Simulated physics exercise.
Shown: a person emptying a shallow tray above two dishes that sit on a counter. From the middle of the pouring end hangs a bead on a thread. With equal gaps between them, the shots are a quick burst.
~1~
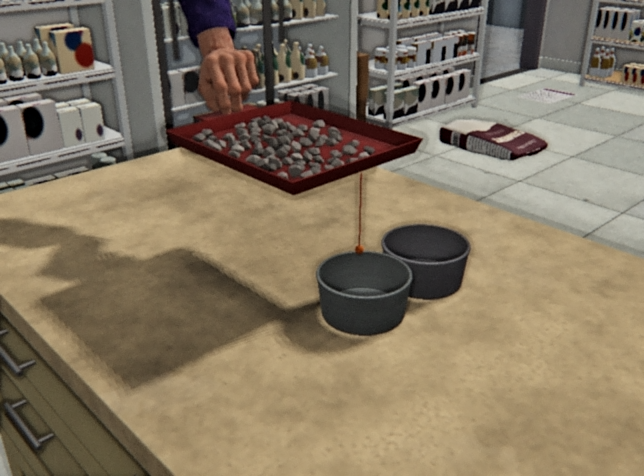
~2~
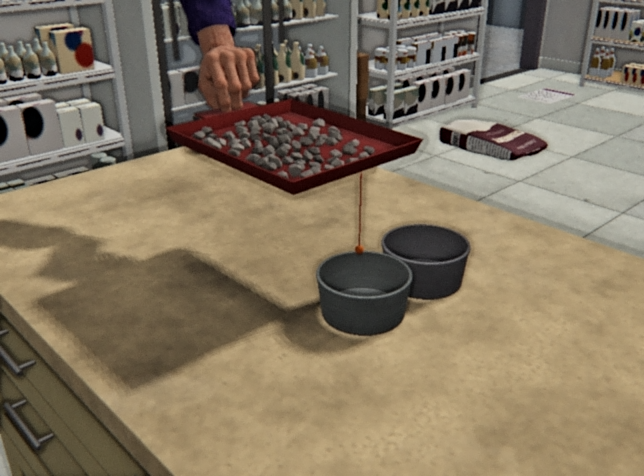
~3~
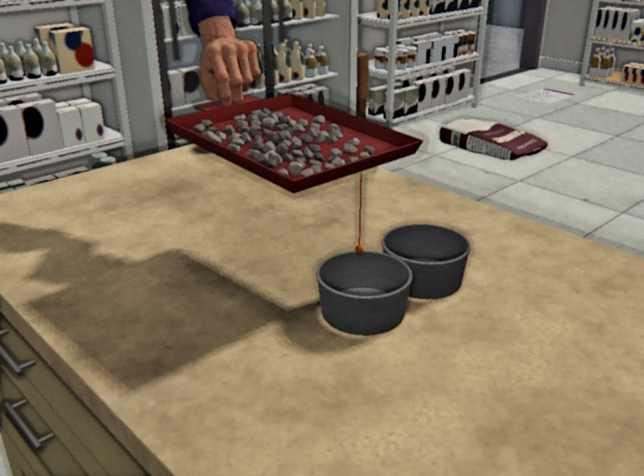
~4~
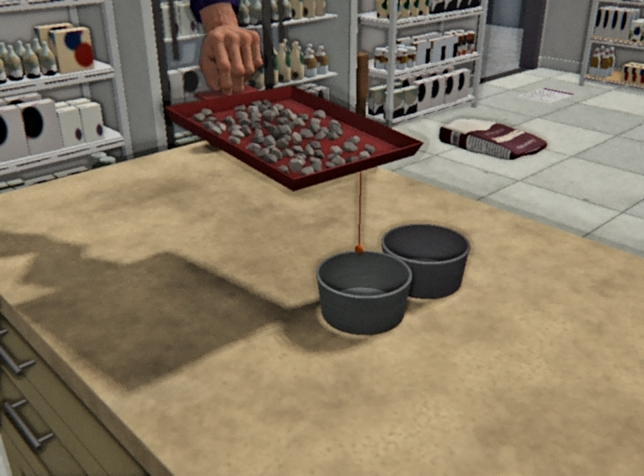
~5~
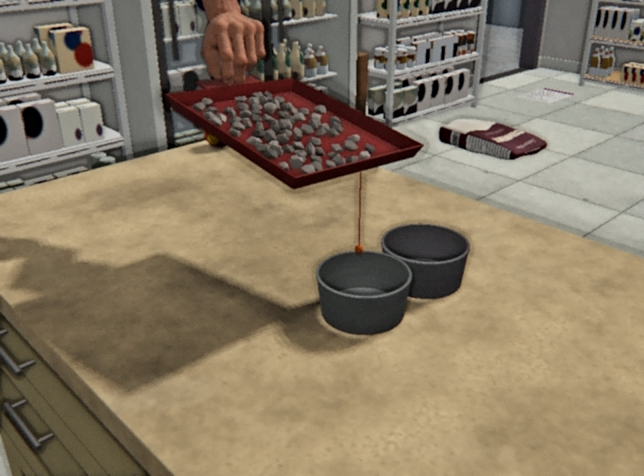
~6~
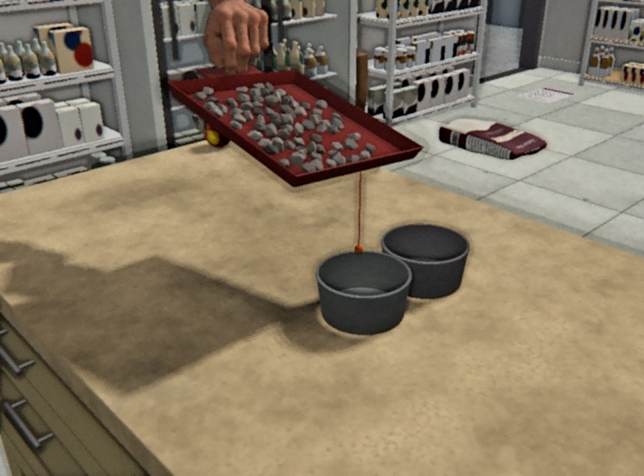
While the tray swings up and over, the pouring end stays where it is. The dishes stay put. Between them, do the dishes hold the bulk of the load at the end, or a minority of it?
Dishes get most.
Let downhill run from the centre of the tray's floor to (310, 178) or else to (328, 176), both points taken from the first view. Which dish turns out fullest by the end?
Note: Place 1, the dish at the left; place 2, the dish at the left.
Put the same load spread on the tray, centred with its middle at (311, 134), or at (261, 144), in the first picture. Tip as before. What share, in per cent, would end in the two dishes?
Close to 90 %, followed by close to 100 %.
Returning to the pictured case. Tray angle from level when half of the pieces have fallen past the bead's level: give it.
It is at around 90 degrees by then.
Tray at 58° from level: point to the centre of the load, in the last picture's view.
Somewhere around pixel (383, 151) in the last picture.
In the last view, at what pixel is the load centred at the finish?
I'd place the middle at about (418, 276).
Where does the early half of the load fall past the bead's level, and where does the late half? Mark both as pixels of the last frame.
Around (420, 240) first; around (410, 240) second.
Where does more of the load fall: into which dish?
Result: The right of the two takes it.
Just after the last frame, tray tipped steeply; the larger part on the tray; about a tenth in the right dish; about a tenth in the air.
A moment on, tray tipped right over; roughly a quarter on the tray; about a tenth in the left dish; roughly a third in the right dish; just a few outside both; roughly a quarter in the air.
Further on, tray tipped past a quarter turn; roughly a quarter in the left dish; roughly two thirds in the right dish; about a tenth outside both.
When it is over, tray tipped past a quarter turn; roughly a quarter in the left dish; roughly two thirds in the right dish; about a tenth outside both.
